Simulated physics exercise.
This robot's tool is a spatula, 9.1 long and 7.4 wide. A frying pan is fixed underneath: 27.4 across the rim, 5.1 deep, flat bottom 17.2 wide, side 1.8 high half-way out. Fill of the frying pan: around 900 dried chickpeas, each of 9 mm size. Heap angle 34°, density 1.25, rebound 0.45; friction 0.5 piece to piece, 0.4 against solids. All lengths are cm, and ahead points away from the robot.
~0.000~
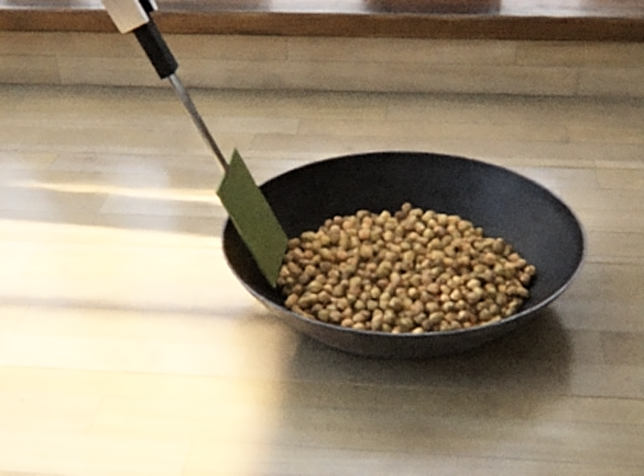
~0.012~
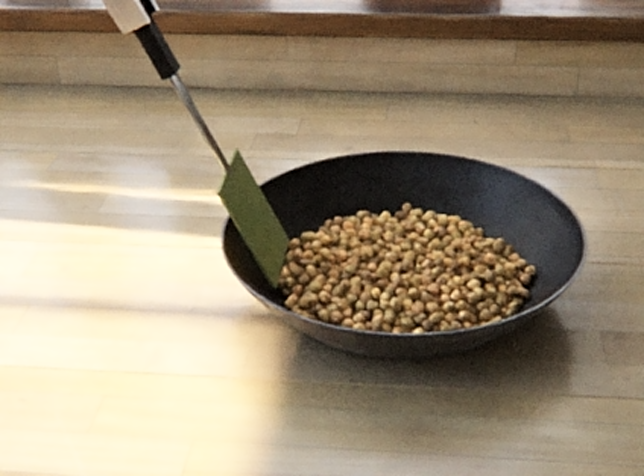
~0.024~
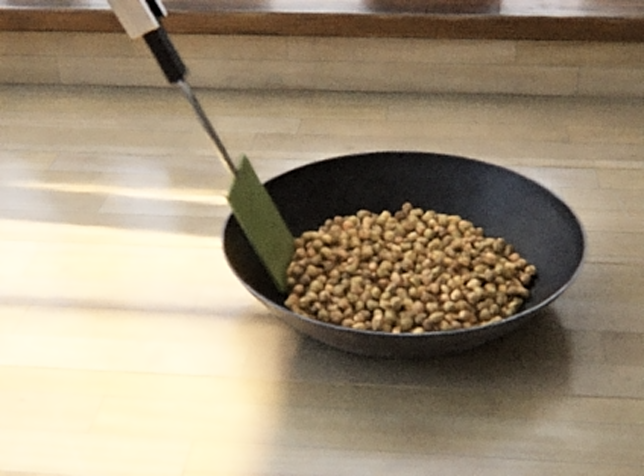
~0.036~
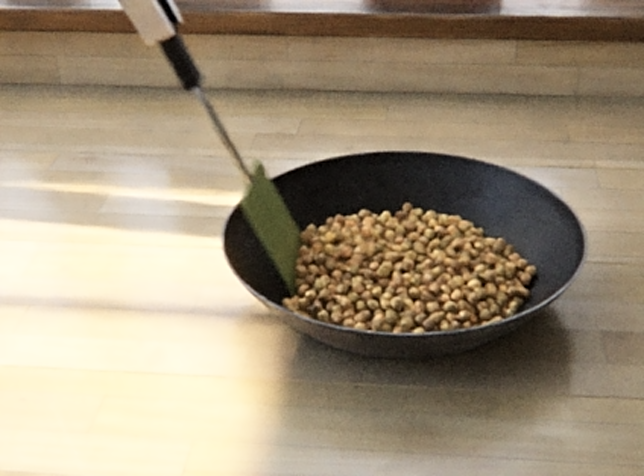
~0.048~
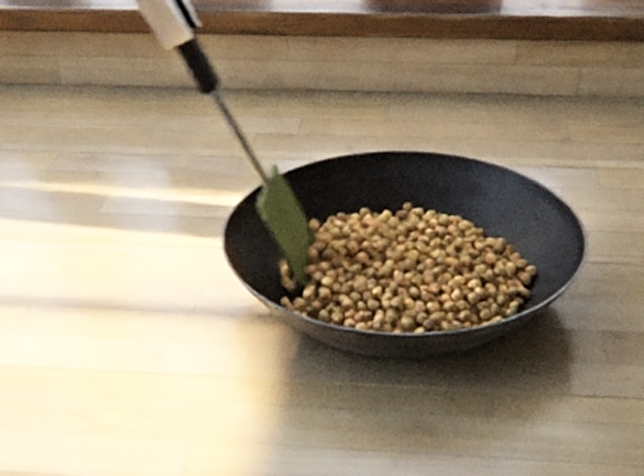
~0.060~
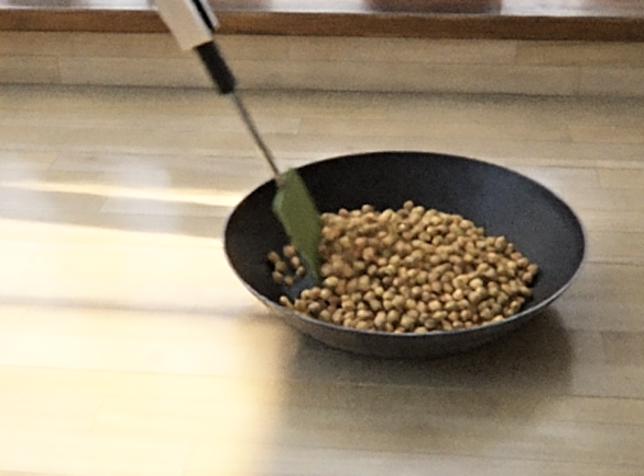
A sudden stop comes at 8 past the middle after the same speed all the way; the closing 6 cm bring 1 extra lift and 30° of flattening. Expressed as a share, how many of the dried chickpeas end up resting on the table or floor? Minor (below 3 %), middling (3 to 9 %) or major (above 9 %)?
Middling.
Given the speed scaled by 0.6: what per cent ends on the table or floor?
0 %.
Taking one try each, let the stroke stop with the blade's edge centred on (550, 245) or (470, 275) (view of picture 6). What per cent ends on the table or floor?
Close to 35 and close to 0 per cent, respectively.
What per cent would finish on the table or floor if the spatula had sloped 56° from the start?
It would be near 5 per cent.
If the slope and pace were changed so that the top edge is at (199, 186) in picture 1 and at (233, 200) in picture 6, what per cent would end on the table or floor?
Around 0 per cent finishes on the table or floor.
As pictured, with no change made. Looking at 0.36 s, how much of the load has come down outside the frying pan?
About 4 per cent.
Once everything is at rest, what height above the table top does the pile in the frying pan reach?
It reaches about 6.0 cm.
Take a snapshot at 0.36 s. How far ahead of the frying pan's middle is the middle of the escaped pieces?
It sits close to 16 cm ahead of the middle.
By 0.10 s, sloping 65°, highest piece 7 above the table; 900 in the frying pan.
By 0.14 s, sloping 57°, highest piece 8 above the table; 899 in the frying pan, 1 on the blade or in flight.
By 0.36 s, sloping 35°, highest piece 6 above the table; 848 in the frying pan, 45 on the table or floor, 7 on the blade or in flight.
By 1.41 s, sloping 35°, highest piece 6 above the table; 848 in the frying pan, 52 on the table or floor.
Final count, 848 in the frying pan, 52 on the table or floor. That is 6 % on the table or floor.
